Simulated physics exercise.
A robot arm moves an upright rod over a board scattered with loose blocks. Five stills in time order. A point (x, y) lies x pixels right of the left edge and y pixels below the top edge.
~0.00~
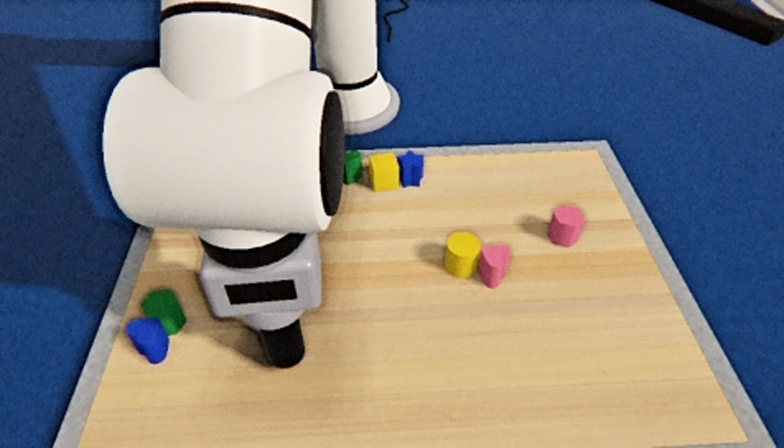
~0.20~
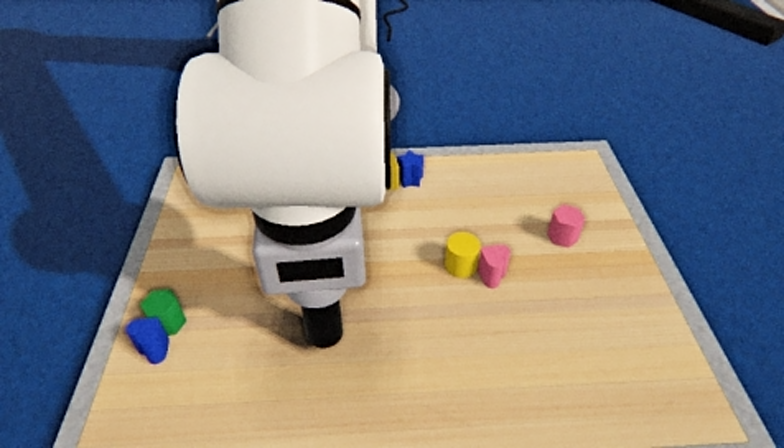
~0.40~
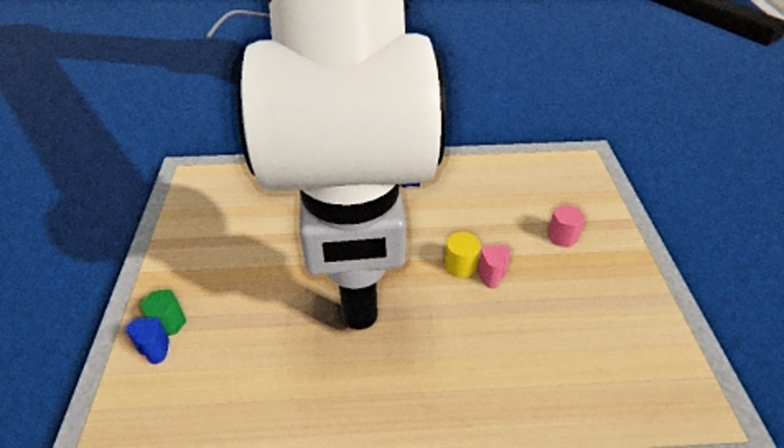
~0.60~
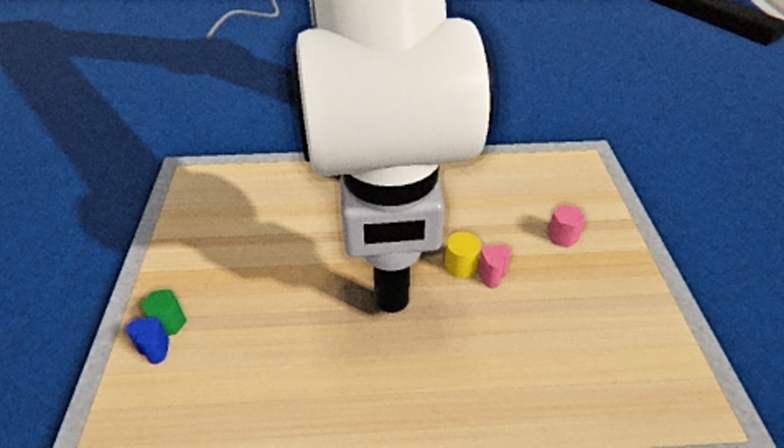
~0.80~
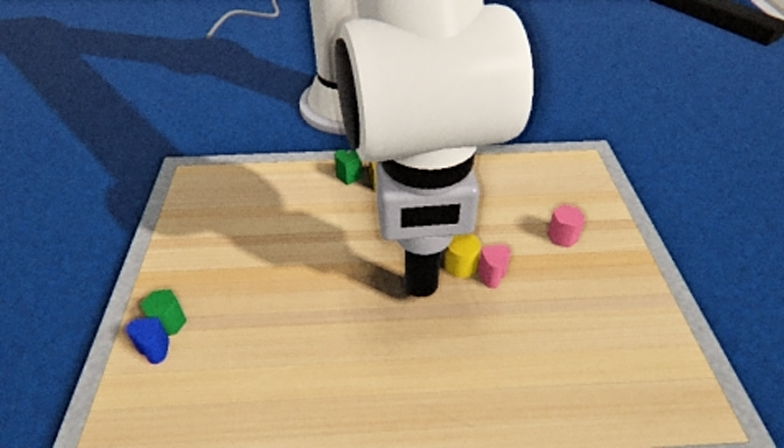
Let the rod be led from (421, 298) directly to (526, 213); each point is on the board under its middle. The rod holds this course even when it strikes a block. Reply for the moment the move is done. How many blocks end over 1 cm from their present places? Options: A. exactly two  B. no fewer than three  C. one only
My answer is option C.
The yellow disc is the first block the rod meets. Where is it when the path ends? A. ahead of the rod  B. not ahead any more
Answer: A.
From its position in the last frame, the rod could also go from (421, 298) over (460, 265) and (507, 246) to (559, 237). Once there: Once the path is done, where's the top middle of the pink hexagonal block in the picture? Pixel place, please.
Expect it around (594, 212).
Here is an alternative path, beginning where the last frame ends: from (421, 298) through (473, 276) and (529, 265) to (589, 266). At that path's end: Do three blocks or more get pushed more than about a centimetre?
I'd say no.
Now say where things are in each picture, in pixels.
The first picture shows rod tip at (287, 353); block tops, yellow disc at (464, 244); pink heart block at (496, 254).
The second picture shows rod at (325, 333); blocks unchanged.
The third picture shows rod at (360, 316); blocks unchanged.
The fourth picture shows rod at (392, 300); blocks unchanged.
The fifth picture shows rod at (421, 285); yellow disc at (464, 244); pink heart block at (496, 254).
What follows on the original path. One third of the way, rod at (462, 253); yellow disc at (484, 227).
Two thirds of the way, rod at (497, 225); yellow disc at (518, 201).
At the end, rod at (529, 200); yellow disc at (547, 177); pink heart block in place.
